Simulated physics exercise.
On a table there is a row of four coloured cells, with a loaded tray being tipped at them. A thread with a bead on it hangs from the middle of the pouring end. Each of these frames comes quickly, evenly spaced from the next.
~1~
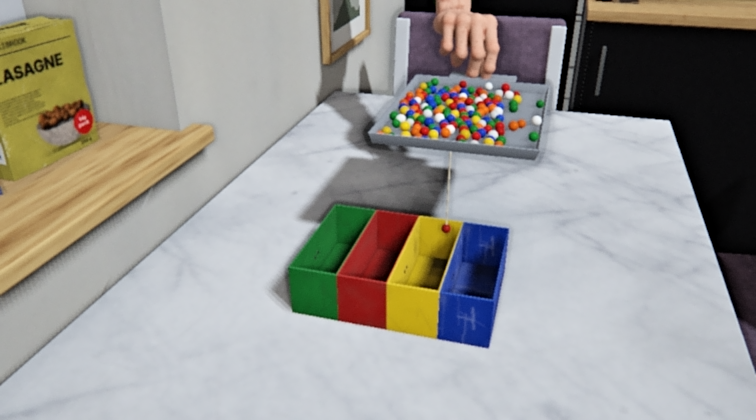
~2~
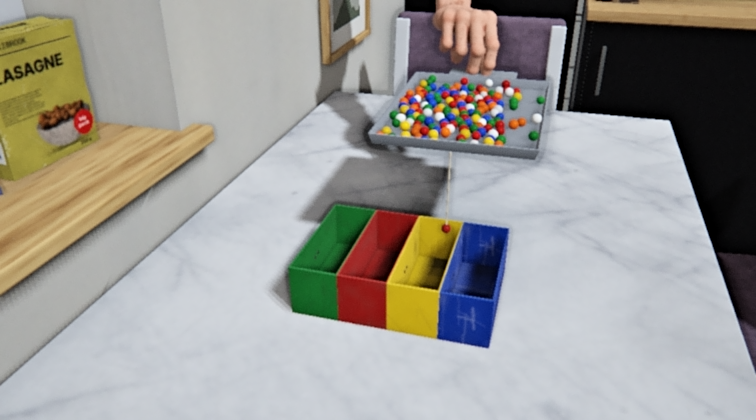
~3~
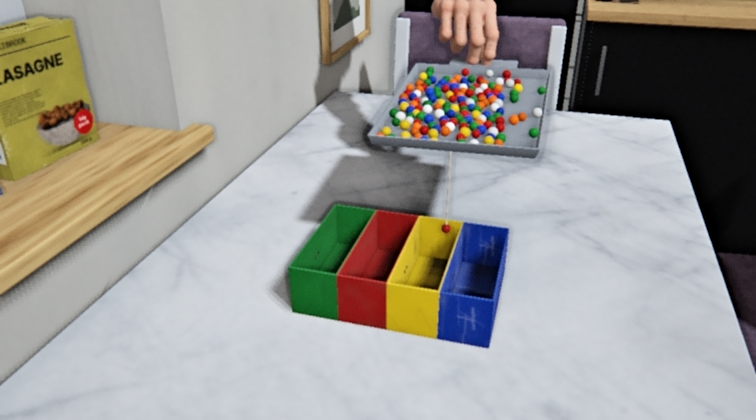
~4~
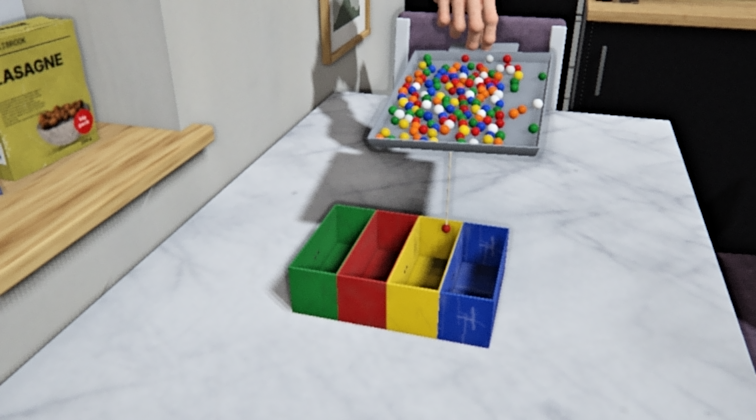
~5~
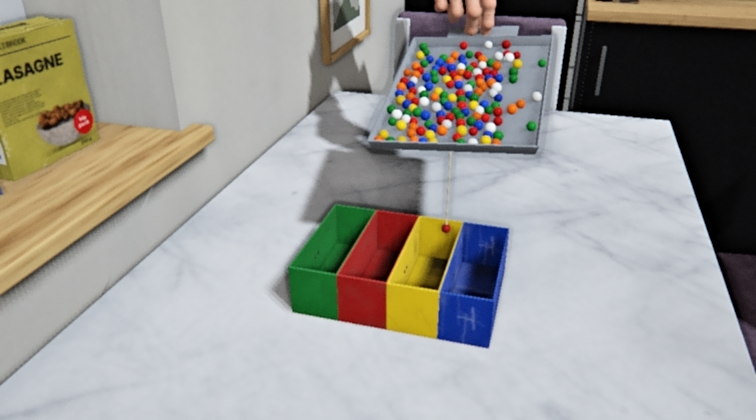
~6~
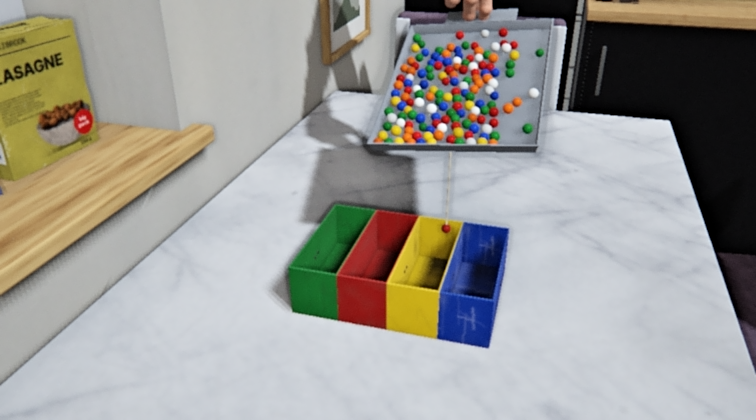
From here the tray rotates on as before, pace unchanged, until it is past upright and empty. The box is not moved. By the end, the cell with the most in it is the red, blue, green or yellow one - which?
The red one.
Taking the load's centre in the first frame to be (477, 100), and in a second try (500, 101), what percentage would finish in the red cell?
It would be roughly 40 per cent for the first and roughly 40 per cent for the second.
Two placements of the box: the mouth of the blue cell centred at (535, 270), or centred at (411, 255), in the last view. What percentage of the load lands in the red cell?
It works out to 20 percent and then 10 percent.
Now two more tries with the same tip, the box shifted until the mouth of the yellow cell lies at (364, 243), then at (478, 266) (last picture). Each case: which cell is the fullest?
The yellow cell first, the green cell second.
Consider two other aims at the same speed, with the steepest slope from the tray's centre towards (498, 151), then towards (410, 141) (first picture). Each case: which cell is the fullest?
Try 1 - that blue cell. Try 2 - the red cell.
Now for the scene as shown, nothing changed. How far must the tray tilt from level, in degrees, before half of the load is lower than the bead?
The tilt then is about 80°.
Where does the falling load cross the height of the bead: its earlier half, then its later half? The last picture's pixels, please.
(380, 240), then (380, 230).
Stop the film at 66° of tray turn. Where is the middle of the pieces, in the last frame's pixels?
About (405, 153).
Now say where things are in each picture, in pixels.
In the first picture, corners of the pouring end near (373, 132) and (536, 149), level; middle of the load near (455, 115), round plastic beads; bead on its thread near (446, 229); green cell near (314, 289); red cell near (362, 298); yellow cell near (413, 306); blue cell near (465, 316).
In the second picture, corners of the pouring end near (373, 132) and (536, 148), level; middle of the load near (455, 113).
In the third picture, corners of the pouring end near (372, 134) and (536, 147), tipped barely, lowest at the left corner; middle of the load near (455, 109).
In the fourth picture, corners of the pouring end near (372, 136) and (535, 146), tipped a little, lowest at the left corner; middle of the load near (454, 103).
In the fifth picture, corners of the pouring end near (372, 139) and (535, 144), tipped clearly, lowest at the left corner; middle of the load near (460, 94), near a quarter on the move.
In the sixth picture, corners of the pouring end near (372, 141) and (534, 143), tipped clearly, lowest at the left corner; middle of the load near (456, 92), all but a few on the move; green cell near (314, 289); red cell near (362, 298); yellow cell near (413, 306); blue cell near (465, 316).
Shortly afterwards, tray tipped steeply; near half on the tray; a little in the red cell; a little in the yellow cell; only a few in the green cell; only a few in the blue cell; near a quarter falling or outside the box.
Next, tray tipped past a quarter turn; near half in the red cell; near a quarter in the green cell; a little in the yellow cell; a little in the blue cell; a little falling or outside the box.
Some moments later, tray tipped past a quarter turn; near half in the red cell; near a quarter in the green cell; near a quarter in the yellow cell; a little in the blue cell; a little falling or outside the box.
In the end, tray tipped past a quarter turn; near half in the red cell; near a quarter in the green cell; near a quarter in the yellow cell; a little in the blue cell; a little outside the box.
